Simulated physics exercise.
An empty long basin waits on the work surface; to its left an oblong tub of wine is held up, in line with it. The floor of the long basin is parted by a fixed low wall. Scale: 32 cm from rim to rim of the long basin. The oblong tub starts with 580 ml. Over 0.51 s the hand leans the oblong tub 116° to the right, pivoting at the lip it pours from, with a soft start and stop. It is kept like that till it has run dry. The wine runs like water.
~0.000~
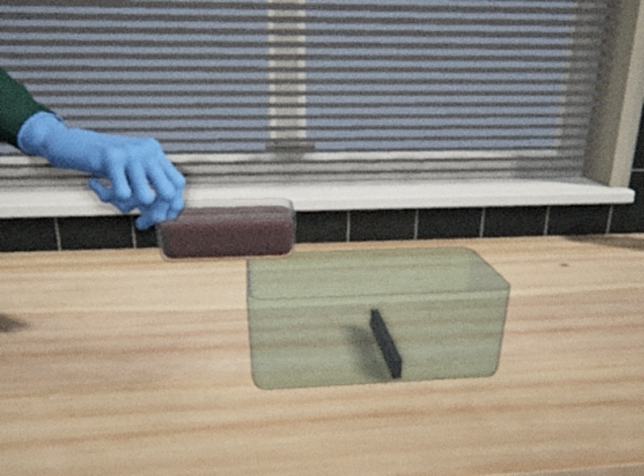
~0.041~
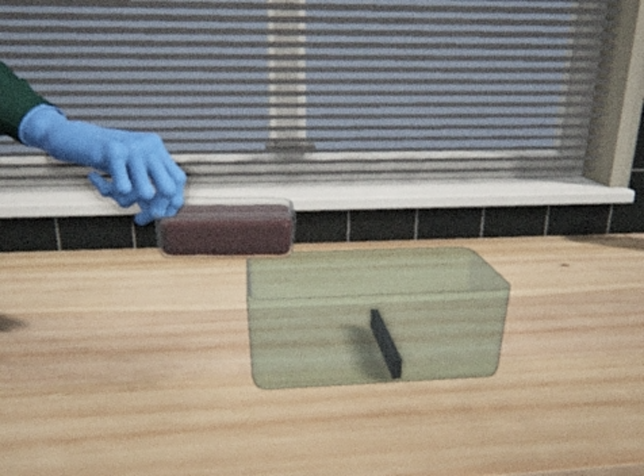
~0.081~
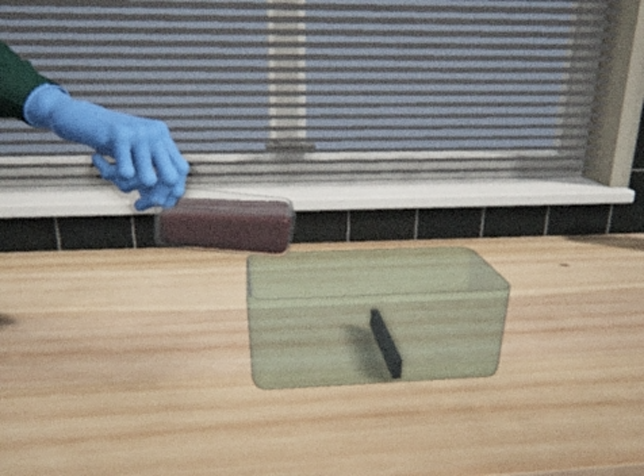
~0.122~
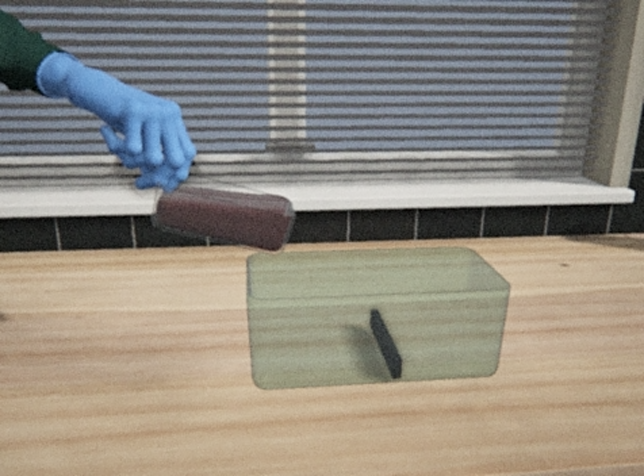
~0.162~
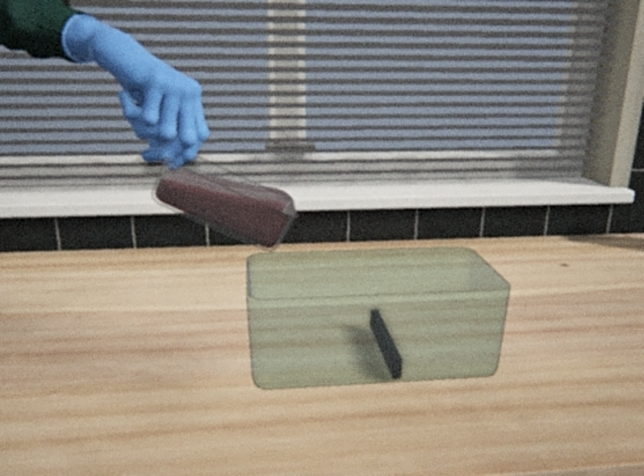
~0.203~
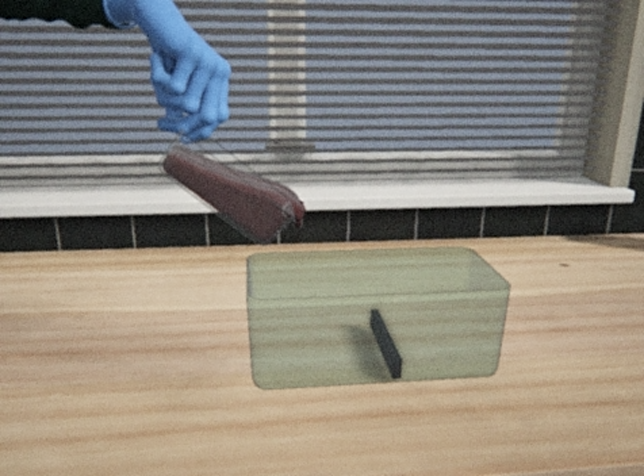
A blue-gloved hand in a dark green sleeve holds a clear oblong tub of dark reddish wine at the left, above a pale wooden work surface, seen from slightly above by a still camera. An empty, see-through greenish basin with a small dark upright piece showing stands to the right, before a blind-covered window and black tiles. The hand rises and steadily leans the tub rightward until wine starts over its lower lip.
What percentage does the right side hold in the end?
About 35 per cent.
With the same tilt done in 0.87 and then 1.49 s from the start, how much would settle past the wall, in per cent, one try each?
First 45, then 25 per cent.
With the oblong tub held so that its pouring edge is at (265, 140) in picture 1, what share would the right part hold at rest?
In that case some 30 per cent.
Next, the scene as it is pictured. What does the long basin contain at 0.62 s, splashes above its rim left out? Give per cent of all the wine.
About 94 per cent.
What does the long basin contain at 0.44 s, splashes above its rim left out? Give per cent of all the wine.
About 32 per cent.
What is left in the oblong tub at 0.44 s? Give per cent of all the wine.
Some 12 per cent.
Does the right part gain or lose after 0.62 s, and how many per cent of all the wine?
The share moves down, by some 10 per cent.
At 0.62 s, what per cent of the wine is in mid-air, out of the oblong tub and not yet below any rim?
Some 5 per cent.
By 0.44 s the tilt is 111° and 11 per cent is still to pour, 32 is left of the wall and 0 right of it.
By 0.62 s the tilt is 116° and 0 per cent is still to pour, 49 is left of the wall and 46 right of it.
By 0.81 s the tilt is 116° and 0 per cent is still to pour, 54 is left of the wall and 32 right of it.
By 1.01 s the tilt is 116° and 0 per cent is still to pour, 59 is left of the wall and 35 right of it.
At rest 59 per cent lies left of the wall, 35 right of it and 6 outside.
